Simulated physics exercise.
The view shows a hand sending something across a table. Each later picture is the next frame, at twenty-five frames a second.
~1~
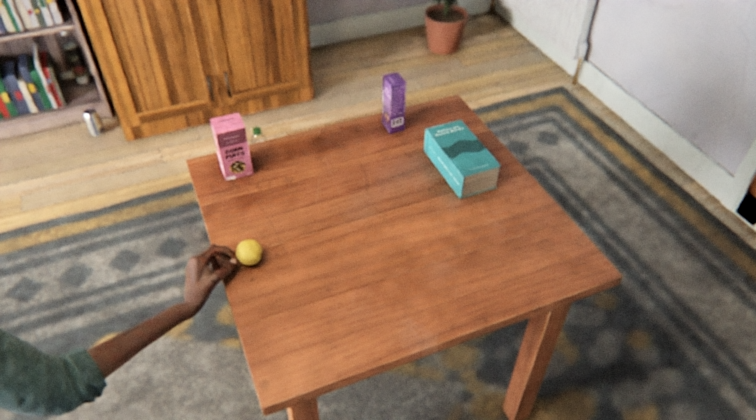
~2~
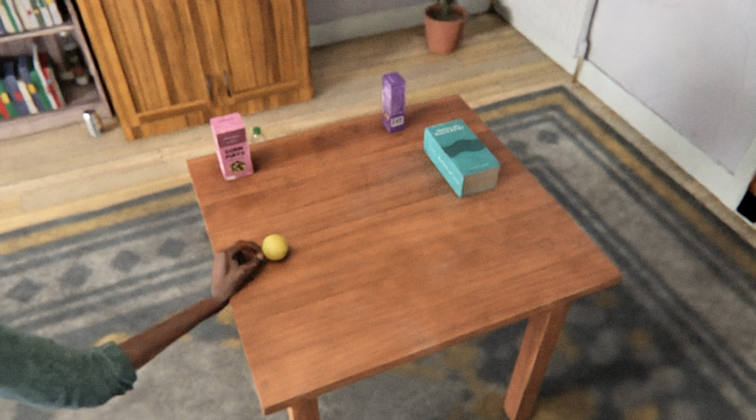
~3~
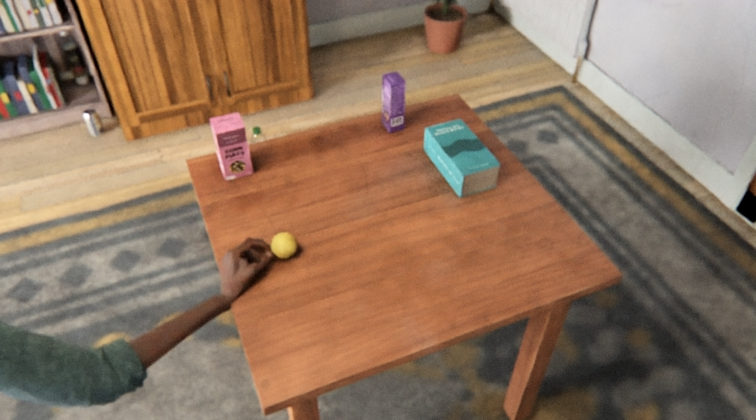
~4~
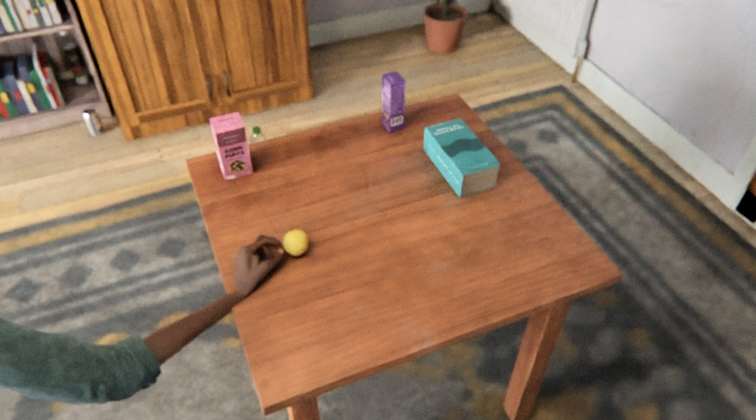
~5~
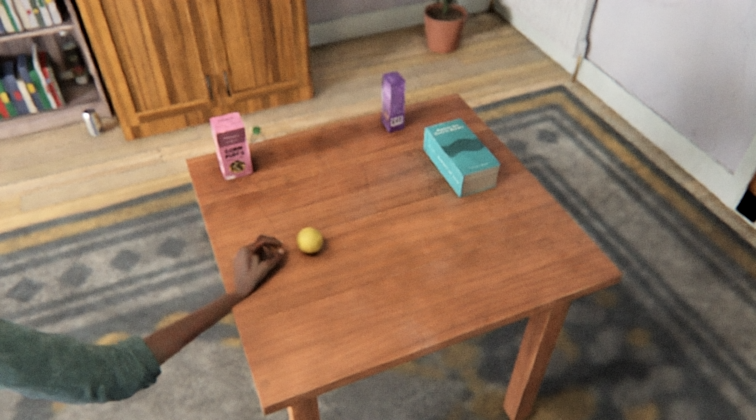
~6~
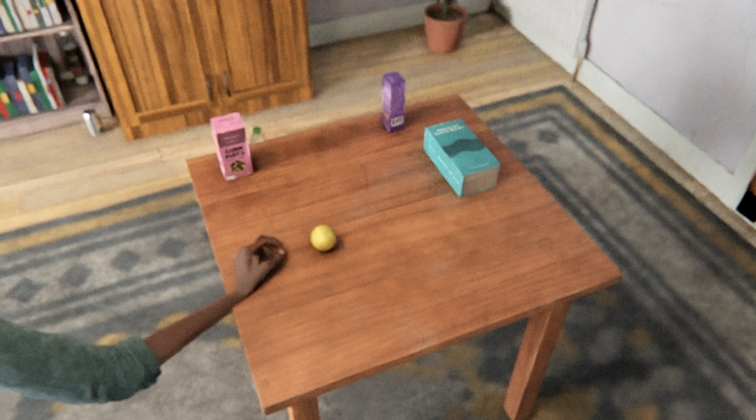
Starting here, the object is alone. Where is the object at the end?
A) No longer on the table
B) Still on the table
A.
Then, 0.20 s after the last picture, yellow lemon rolled well along near (389, 226).
Then, 0.60 s after the last picture, yellow lemon rolled well along near (504, 204).
Then, 1.00 s after the last picture, yellow lemon now off the table.
Then, 1.20 s after the last picture, things are still on the move.
By the end, off the table, yellow lemon.
